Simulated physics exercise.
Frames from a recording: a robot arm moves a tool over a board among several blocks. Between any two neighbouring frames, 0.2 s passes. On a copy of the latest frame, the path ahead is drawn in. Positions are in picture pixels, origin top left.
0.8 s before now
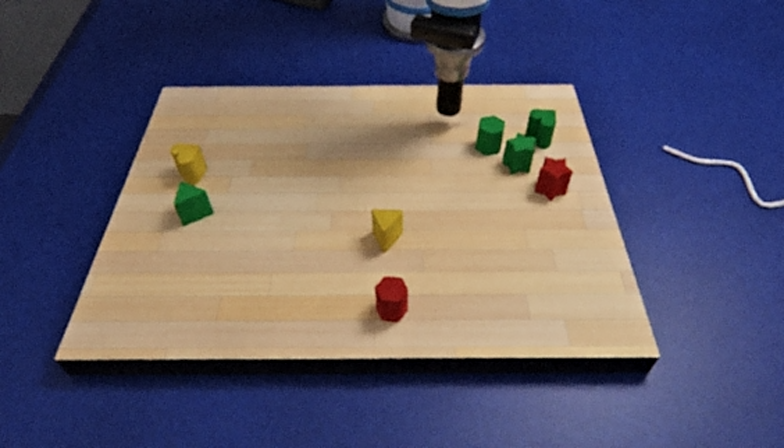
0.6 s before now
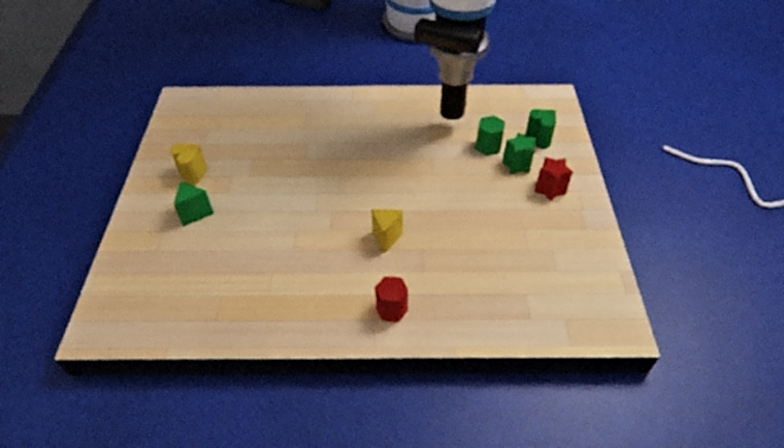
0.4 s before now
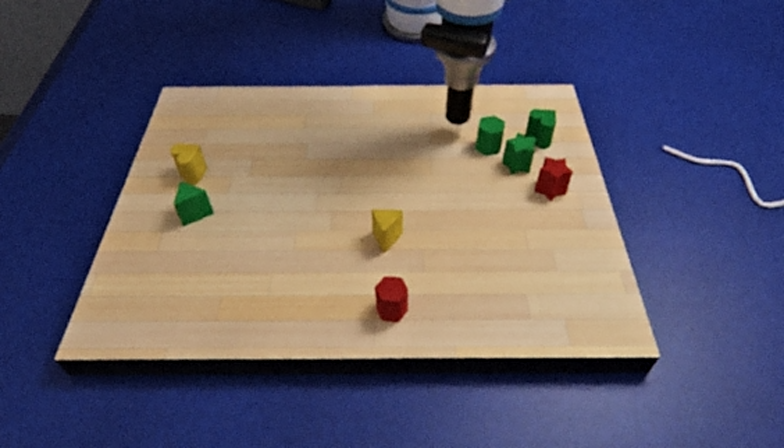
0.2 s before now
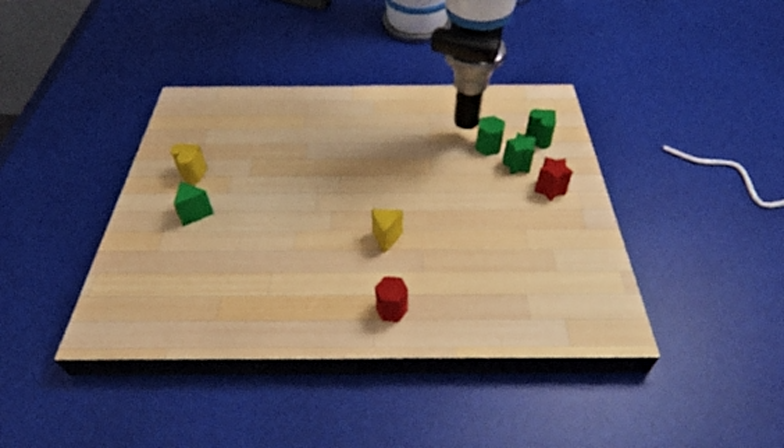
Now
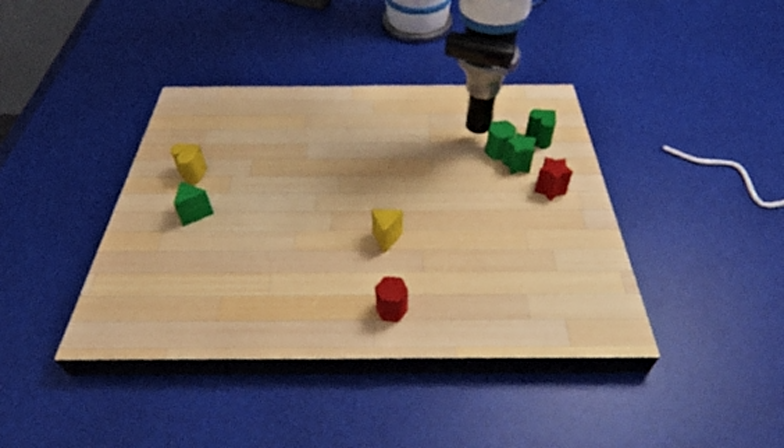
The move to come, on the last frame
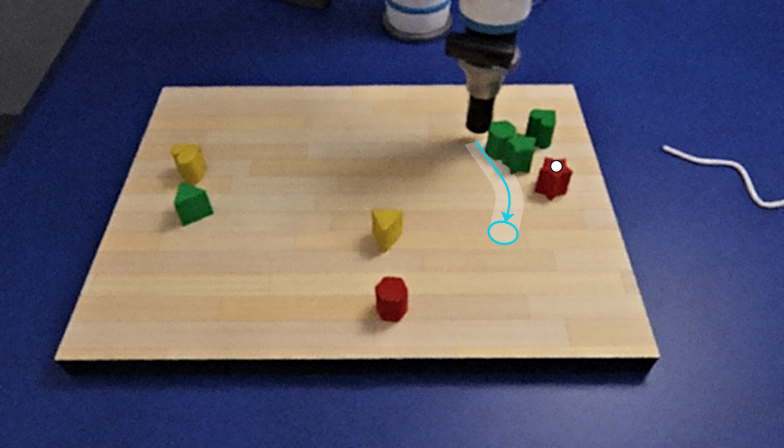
At first, a robot arm holds its dark tool over the upper part of a wooden board, left of three green blocks and a red star. The tool moves gradually right and slightly down, then nudges the green hexagonal block right against the green star, while the other blocks stay still.
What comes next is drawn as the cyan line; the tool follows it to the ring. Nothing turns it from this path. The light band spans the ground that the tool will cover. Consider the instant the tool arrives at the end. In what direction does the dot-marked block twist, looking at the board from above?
Its rotation is clockwise.
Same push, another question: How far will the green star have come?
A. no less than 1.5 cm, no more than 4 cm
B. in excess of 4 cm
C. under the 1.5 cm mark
B: In excess of 4 cm.
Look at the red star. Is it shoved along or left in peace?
Shifted out of place.
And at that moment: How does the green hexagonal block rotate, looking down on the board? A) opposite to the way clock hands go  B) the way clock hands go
A - opposite to the way clock hands go.
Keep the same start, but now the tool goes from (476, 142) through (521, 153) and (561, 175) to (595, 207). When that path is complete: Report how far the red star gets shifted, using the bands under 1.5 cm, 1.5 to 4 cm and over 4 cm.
The best fit is over 4 cm.
Drawn move, from (476, 142) through (496, 169) and (510, 199) to (503, 233); the dot is on the red star.
The first path, step by step. One third of the way, tool (499, 154); green hexagonal block (529, 148), turned 40° anticlockwise; green star (554, 154), turned 25° anticlockwise; red star (569, 171), turned 35° clockwise.
Two thirds of the way, tool (513, 184); green hexagonal block (536, 157), turned 100° anticlockwise; green star (564, 153), turned 40° anticlockwise; red star (574, 172), turned 50° clockwise.
At the end, tool (506, 218); green hexagonal block (536, 157), turned 100° anticlockwise; green star (564, 153), turned 40° anticlockwise; green heart-shaped block still; red star (574, 172), turned 50° clockwise.
